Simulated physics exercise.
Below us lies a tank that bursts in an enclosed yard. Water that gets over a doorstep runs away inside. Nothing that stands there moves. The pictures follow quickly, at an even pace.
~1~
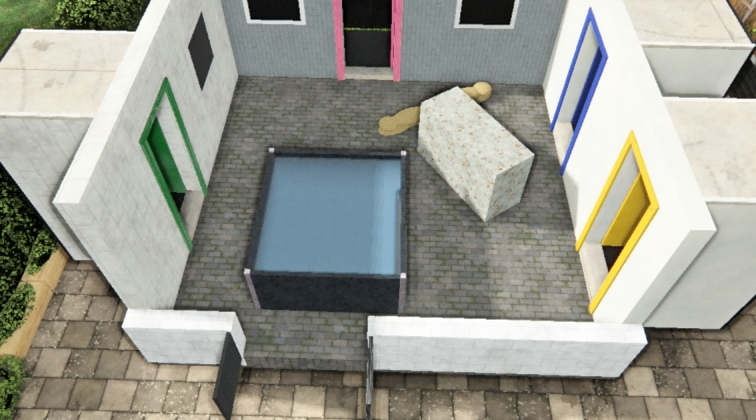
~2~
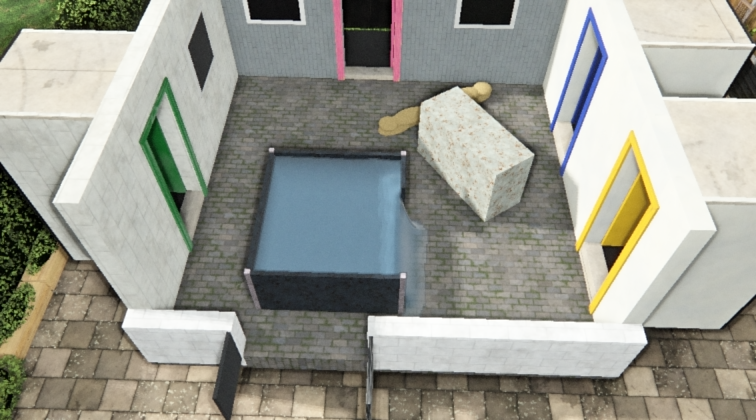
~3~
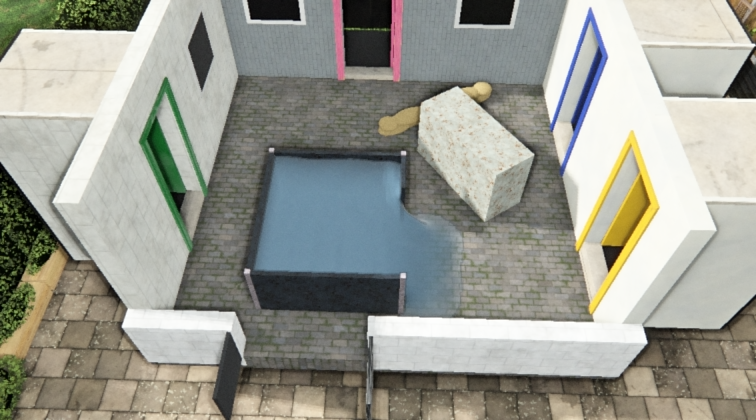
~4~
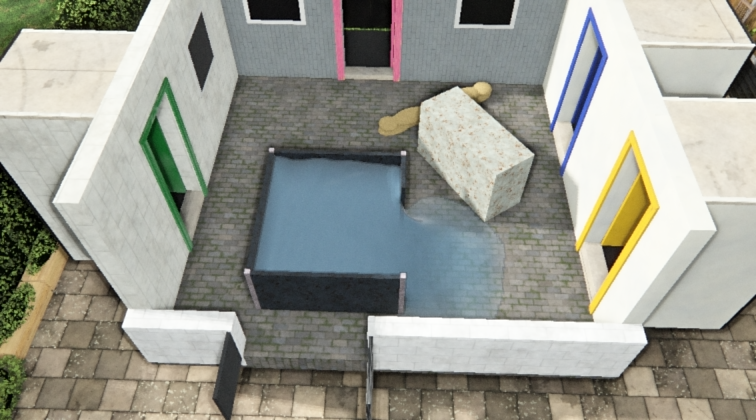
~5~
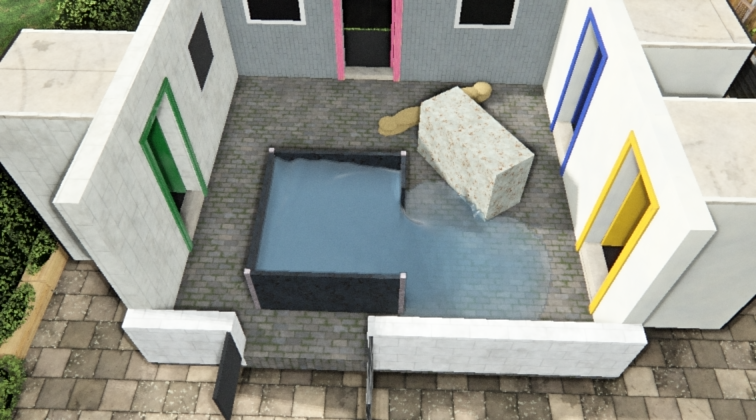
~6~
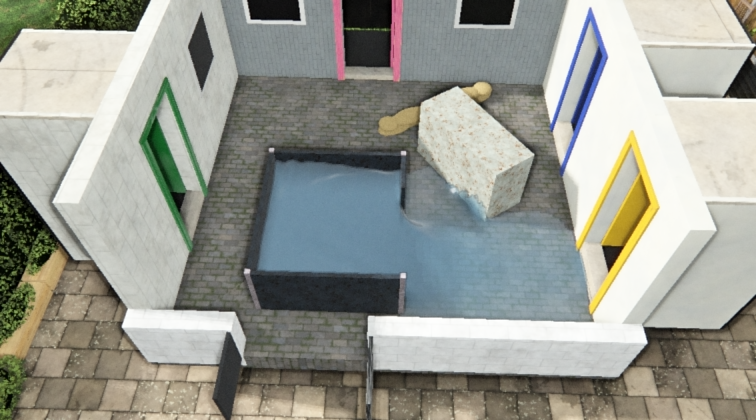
In this clip, a dark-walled water tank in an enclosed yard stands full, then water pours from its right side and spreads rightward across the paving, splashing against a tilted speckled block and reaching the yellow-framed doorway.
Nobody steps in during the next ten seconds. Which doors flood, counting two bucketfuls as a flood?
One by one: The blue door holds within the limit; the green door holds within the limit; the yellow door floods; the pink door holds within the limit.
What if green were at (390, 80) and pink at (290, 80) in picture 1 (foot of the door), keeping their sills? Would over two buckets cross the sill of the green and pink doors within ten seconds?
My reading: The green door takes less, the pink door stays under.
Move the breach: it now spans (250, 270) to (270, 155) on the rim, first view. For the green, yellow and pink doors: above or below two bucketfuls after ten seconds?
In short: Green lets more in, yellow stays under, pink floods.
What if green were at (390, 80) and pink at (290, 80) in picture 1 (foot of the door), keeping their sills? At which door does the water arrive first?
I say the yellow-painted one.
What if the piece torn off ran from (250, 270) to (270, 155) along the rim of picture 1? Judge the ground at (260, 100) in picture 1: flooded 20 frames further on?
There: Covered.
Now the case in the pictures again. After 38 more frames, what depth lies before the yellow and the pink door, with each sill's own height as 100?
Roughly 70 per cent, then 20 per cent.
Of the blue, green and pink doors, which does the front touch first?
First comes the door marked blue.
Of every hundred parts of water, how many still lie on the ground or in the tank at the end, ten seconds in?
About 86 per cent.
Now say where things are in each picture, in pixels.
The water tank at (332, 212) is whole and still, in the first picture.
The front is at (415, 225), out from the gap at (400, 253), in the second picture.
The front is at (442, 223), out from the gap at (399, 255), in the third picture.
The front is at (497, 244), out from the gap at (399, 257), in the fourth picture.
The front is at (543, 256), out from the gap at (399, 257), in the fifth picture.
Water pours out at (399, 257) and has run to (572, 237), in the sixth picture.
A moment on, water covers 30 % of the floor; the blue door wet at the sill, nothing in, the green door not reached, the yellow door over two buckets in, the pink door not reached.
Next, water covers 45 % of the floor; the blue door wet at the sill, nothing in, the green door not reached, the yellow door far over two buckets in, the pink door not reached.
Then, water covers 55 % of the floor; the blue door wet at the sill, nothing in, the green door not reached, the yellow door far over two buckets in, the pink door not reached.
Later, water covers 90 % of the floor; the blue door wet at the sill, nothing in, the green door wet at the sill, nothing in, the yellow door far over two buckets in, the pink door wet at the sill, nothing in.
In the end, water covers 95 % of the floor; the blue door wet at the sill, nothing in, the green door wet at the sill, nothing in, the yellow door far over two buckets in, the pink door wet at the sill, nothing in.
